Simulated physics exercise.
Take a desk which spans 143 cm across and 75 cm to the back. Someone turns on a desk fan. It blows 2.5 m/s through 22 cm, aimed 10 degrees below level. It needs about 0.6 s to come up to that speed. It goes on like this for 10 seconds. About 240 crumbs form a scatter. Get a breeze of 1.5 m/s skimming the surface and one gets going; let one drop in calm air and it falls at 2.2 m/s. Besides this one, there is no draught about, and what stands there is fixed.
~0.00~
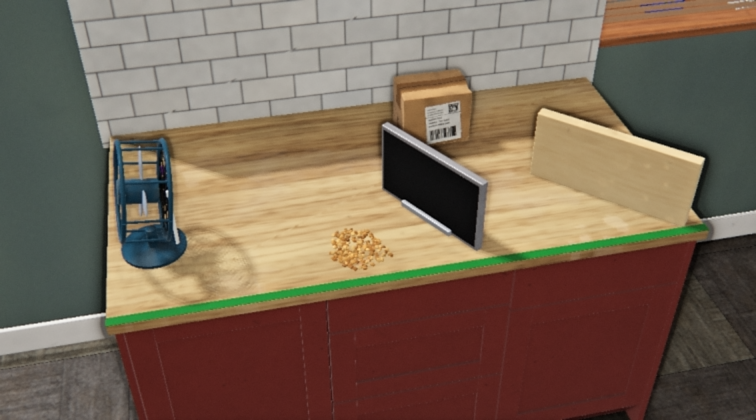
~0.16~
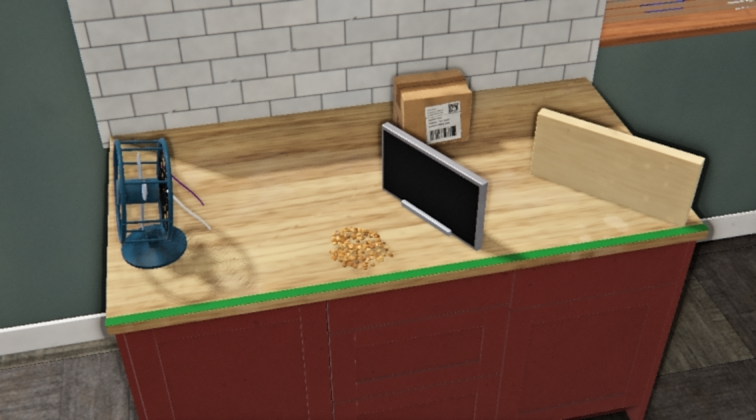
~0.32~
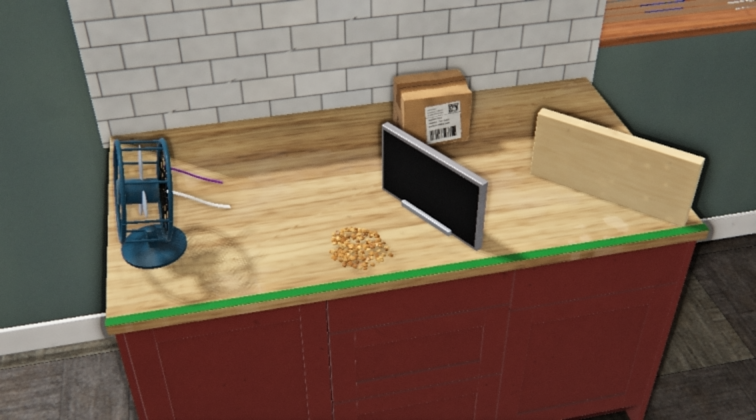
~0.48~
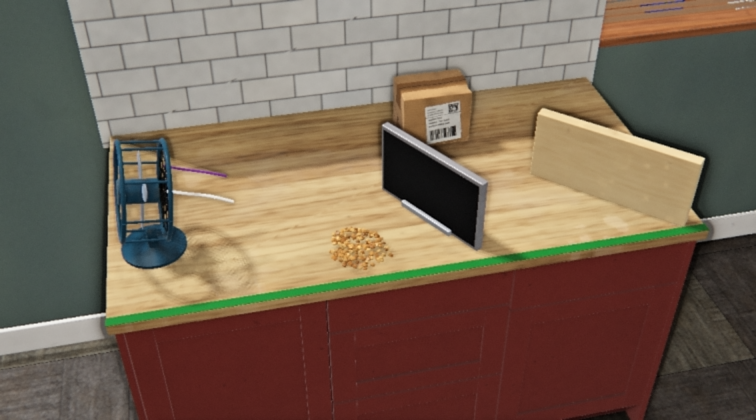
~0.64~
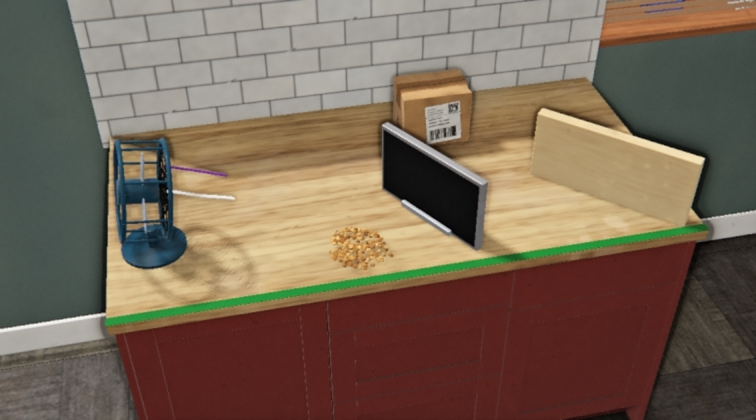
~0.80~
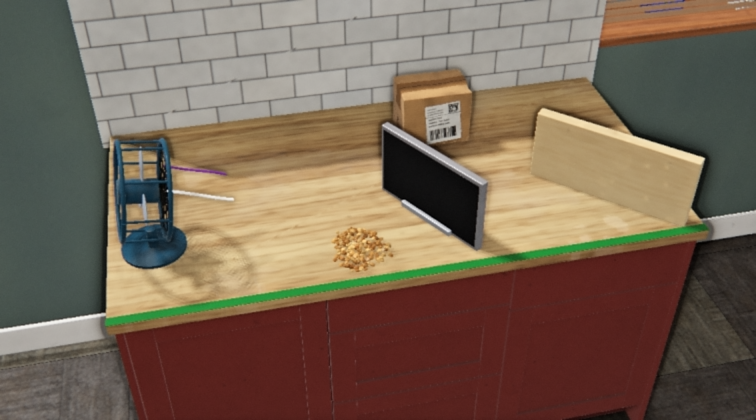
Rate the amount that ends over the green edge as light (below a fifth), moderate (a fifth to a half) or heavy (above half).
Heavy.
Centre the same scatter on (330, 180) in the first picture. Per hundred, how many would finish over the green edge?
It would come to some 0 in a hundred.
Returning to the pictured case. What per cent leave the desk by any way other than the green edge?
Close to 0 % of them.
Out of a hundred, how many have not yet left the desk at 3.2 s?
Estimated share: Some 15 %.
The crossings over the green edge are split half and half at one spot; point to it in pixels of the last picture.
At roughly pixel (425, 276).
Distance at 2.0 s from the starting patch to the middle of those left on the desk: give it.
The centre sits some 10 cm from where it began.
After 2.0 s the count stands so, 80 % are over the green edge; the middle of those still in play is near (388, 266).
After 3.2 s the count stands so, 84 % are over the green edge; the middle of those still in play is near (375, 267).
After 5.5 s the count stands so, 88 % are over the green edge.
After 10.0 s, at the end, 91 % are over the green edge.
